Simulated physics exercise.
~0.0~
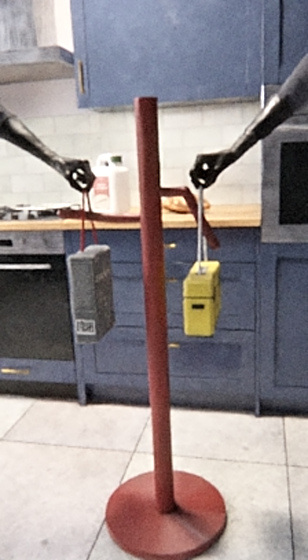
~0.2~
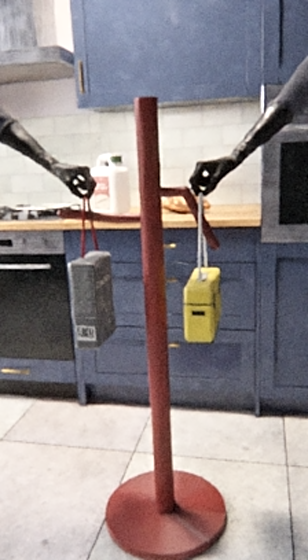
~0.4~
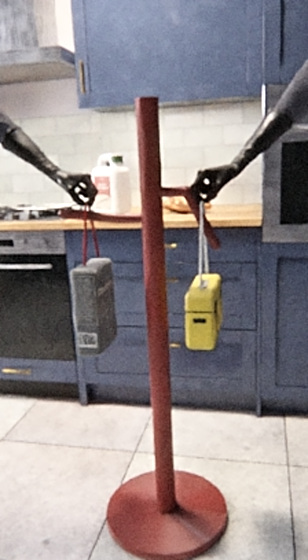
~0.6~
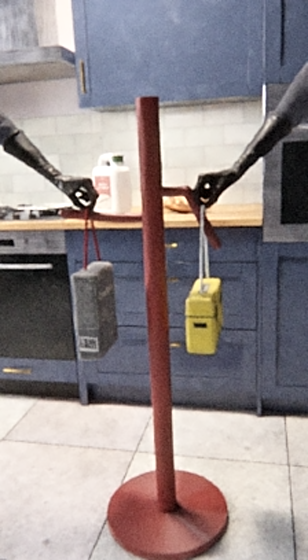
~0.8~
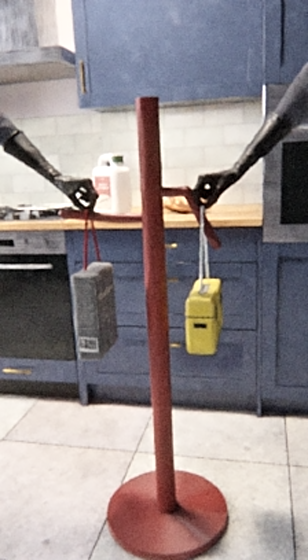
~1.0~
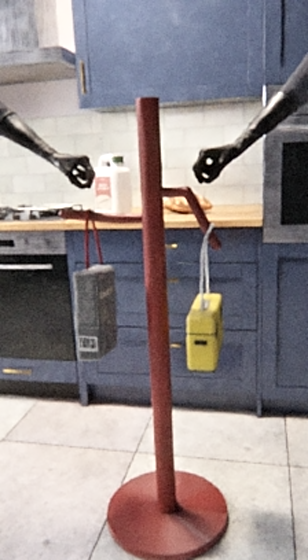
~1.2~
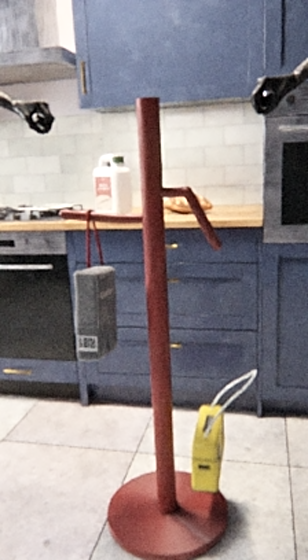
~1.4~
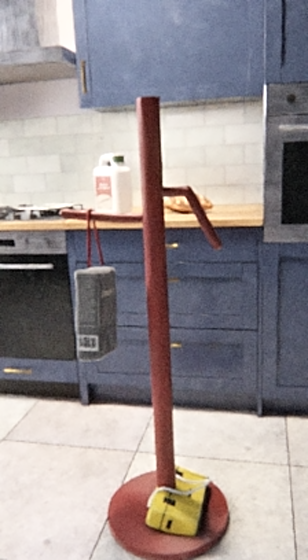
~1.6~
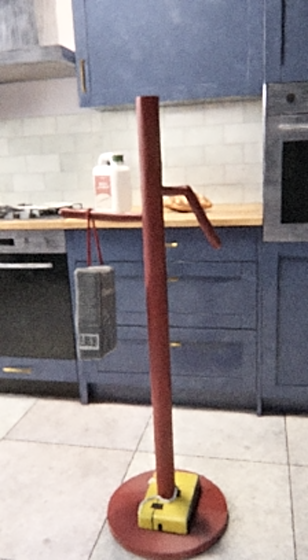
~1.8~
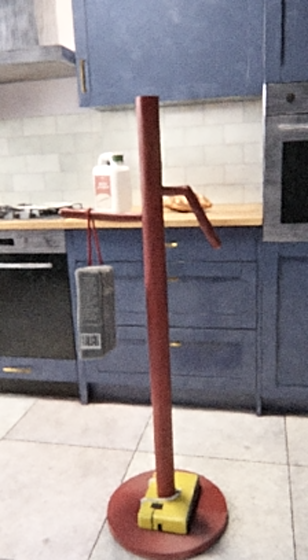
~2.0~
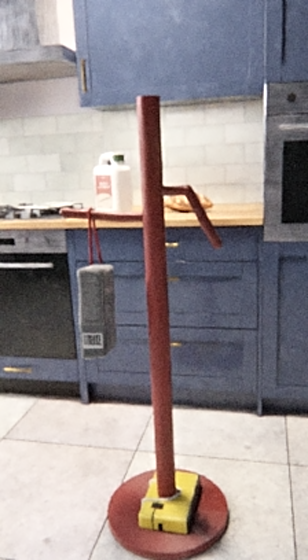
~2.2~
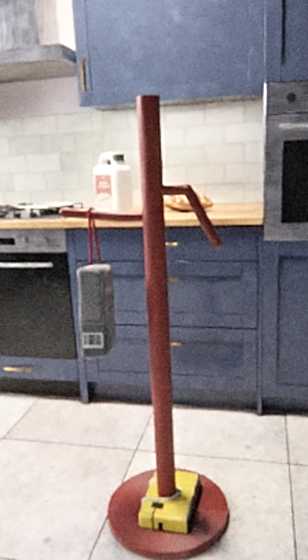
Two black mechanical hands reach in from either side of a red stand in a kitchen with blue cabinets and a pale tiled floor, seen from the front. The left one holds a grey bag by a red loop, and the right one holds a yellow case by a pale loop. They lower both onto the stand's pegs, the right peg sloping downward, then let go and draw back. The yellow case slips off, drops and tips onto its side on the round base against the pole, while the grey bag stays hanging on the left.
